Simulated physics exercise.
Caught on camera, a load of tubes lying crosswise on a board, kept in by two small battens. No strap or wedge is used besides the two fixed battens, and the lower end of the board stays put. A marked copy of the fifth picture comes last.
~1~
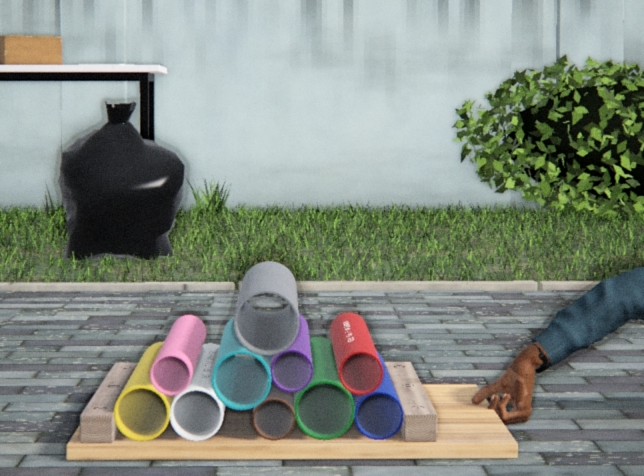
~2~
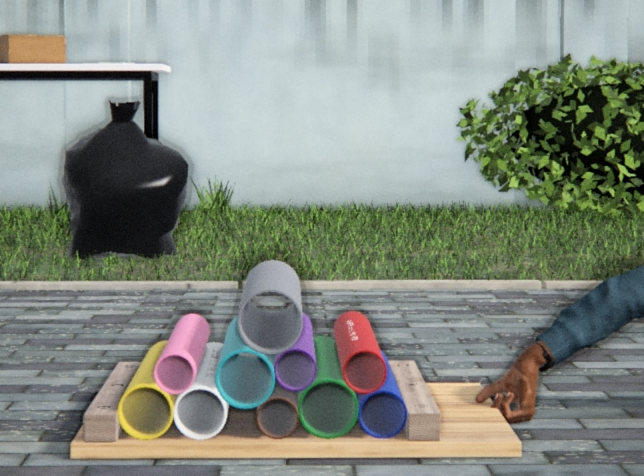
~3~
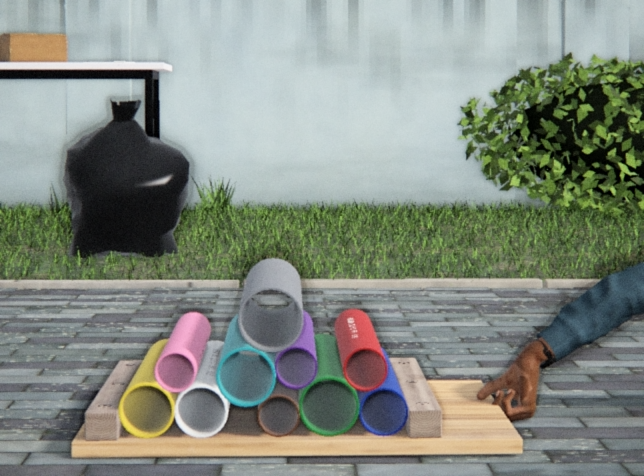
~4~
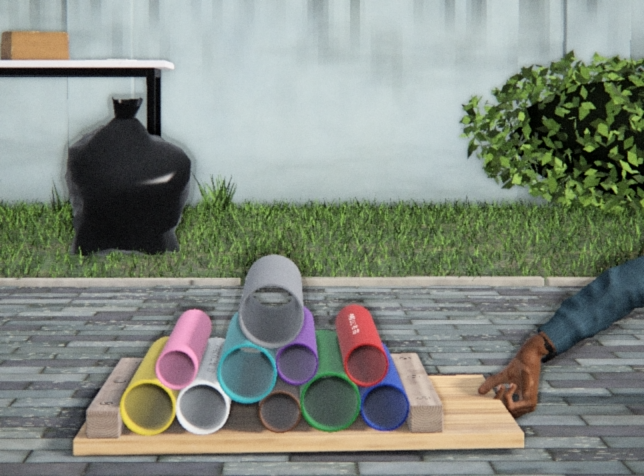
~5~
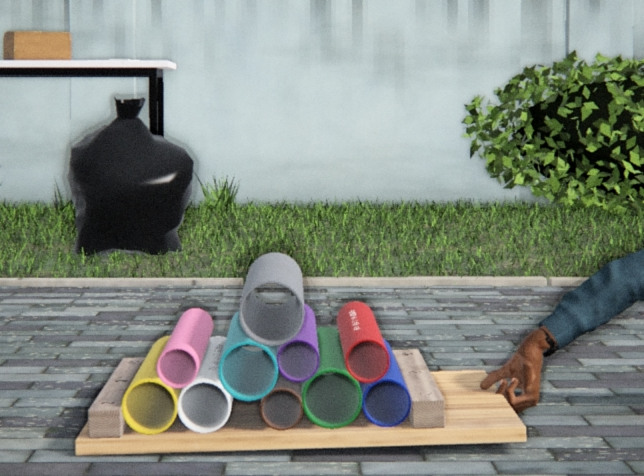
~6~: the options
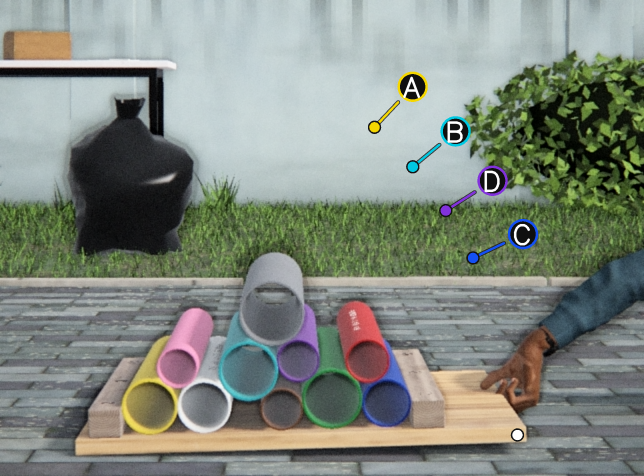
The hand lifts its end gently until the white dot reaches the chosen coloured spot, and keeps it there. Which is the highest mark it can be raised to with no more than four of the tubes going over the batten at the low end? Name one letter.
Stop at B.
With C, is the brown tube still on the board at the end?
Yes, with C.
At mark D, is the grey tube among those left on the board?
No, with D.
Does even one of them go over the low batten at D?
At D: Yes.
On the copy, A at (375, 128); B at (413, 167); C at (473, 258); D at (446, 210); the white dot at (517, 435).
On B. First, board at 21°.
Then, board at 39°.
Finally, board at 40°, four over the low batten (turquoise, pink, purple, grey).
By contrast, A five over the low batten; C four over the low batten (turquoise, pink, purple, grey); D four over the low batten (turquoise, pink, purple, grey).
